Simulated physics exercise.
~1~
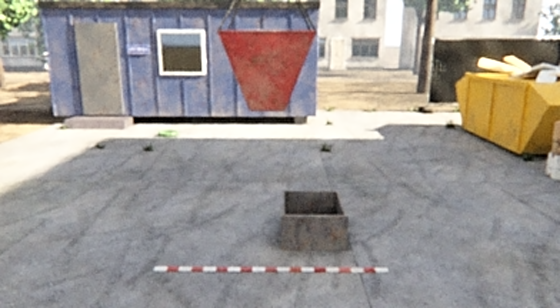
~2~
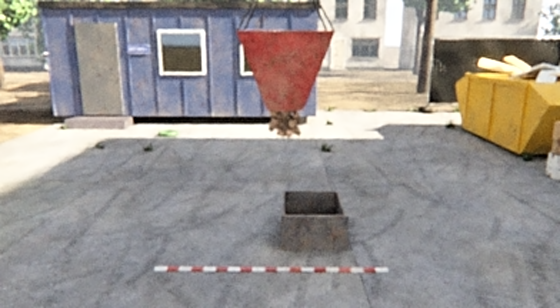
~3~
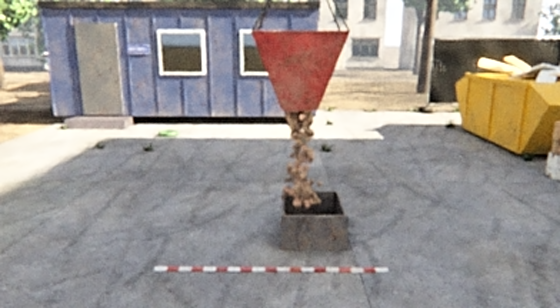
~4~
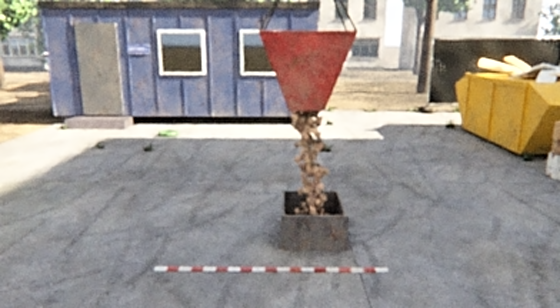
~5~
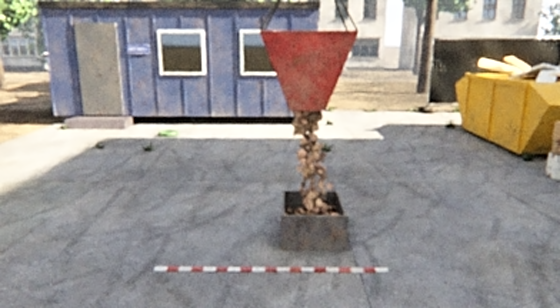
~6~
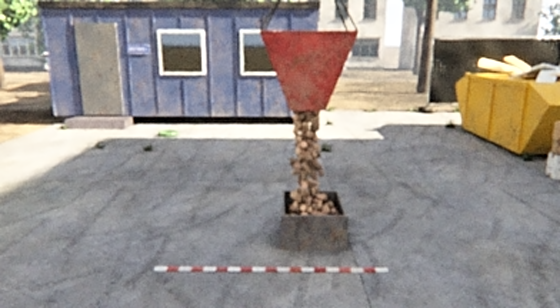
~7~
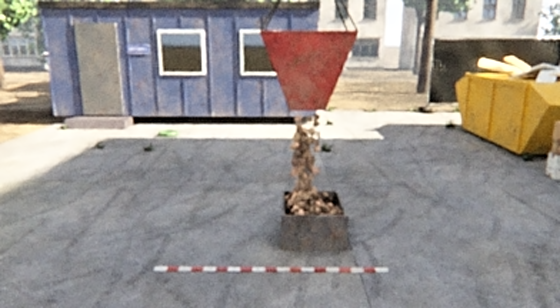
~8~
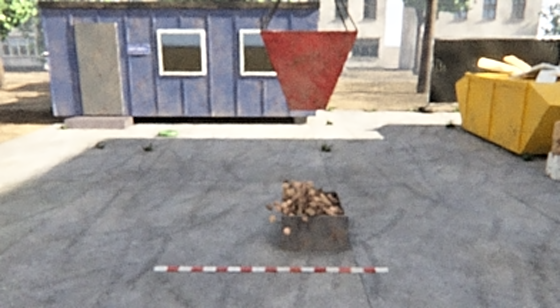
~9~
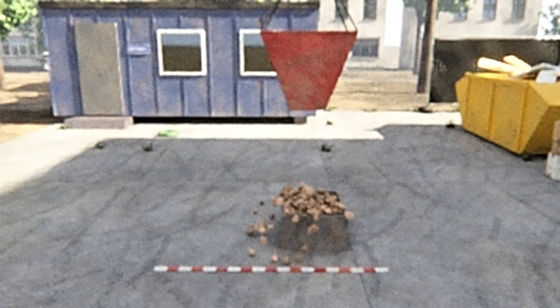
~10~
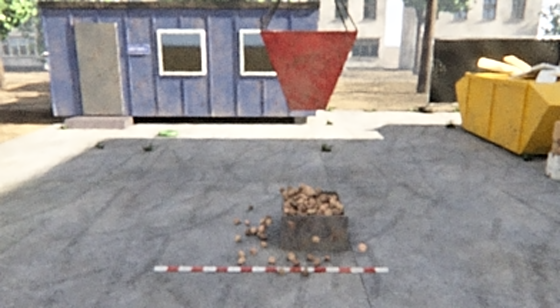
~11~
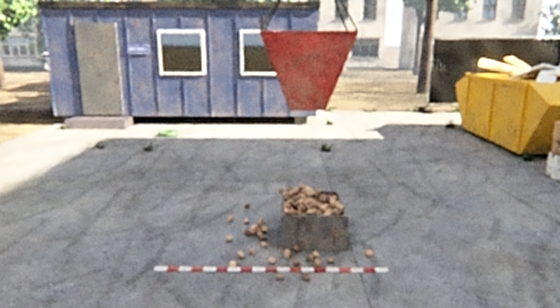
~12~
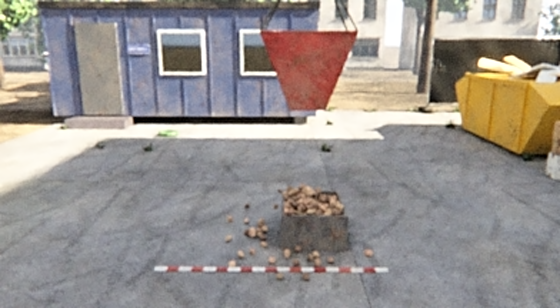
To begin with, a red hopper hangs from cables over a sunlit concrete yard, in front of a blue cabin, with an open dark bin and a striped staff on the ground and a yellow skip at right. The hopper moves rightwards as brown stones begin to drop from its bottom. The stream reaches the bin while the hopper comes to a stop above it, and the stones steadily fill the bin. Once the hopper runs empty, the heap rises above the rim and some stones tumble over the sides. At the end, most lie heaped in the bin, with a few scattered around it, mainly at left and in front.
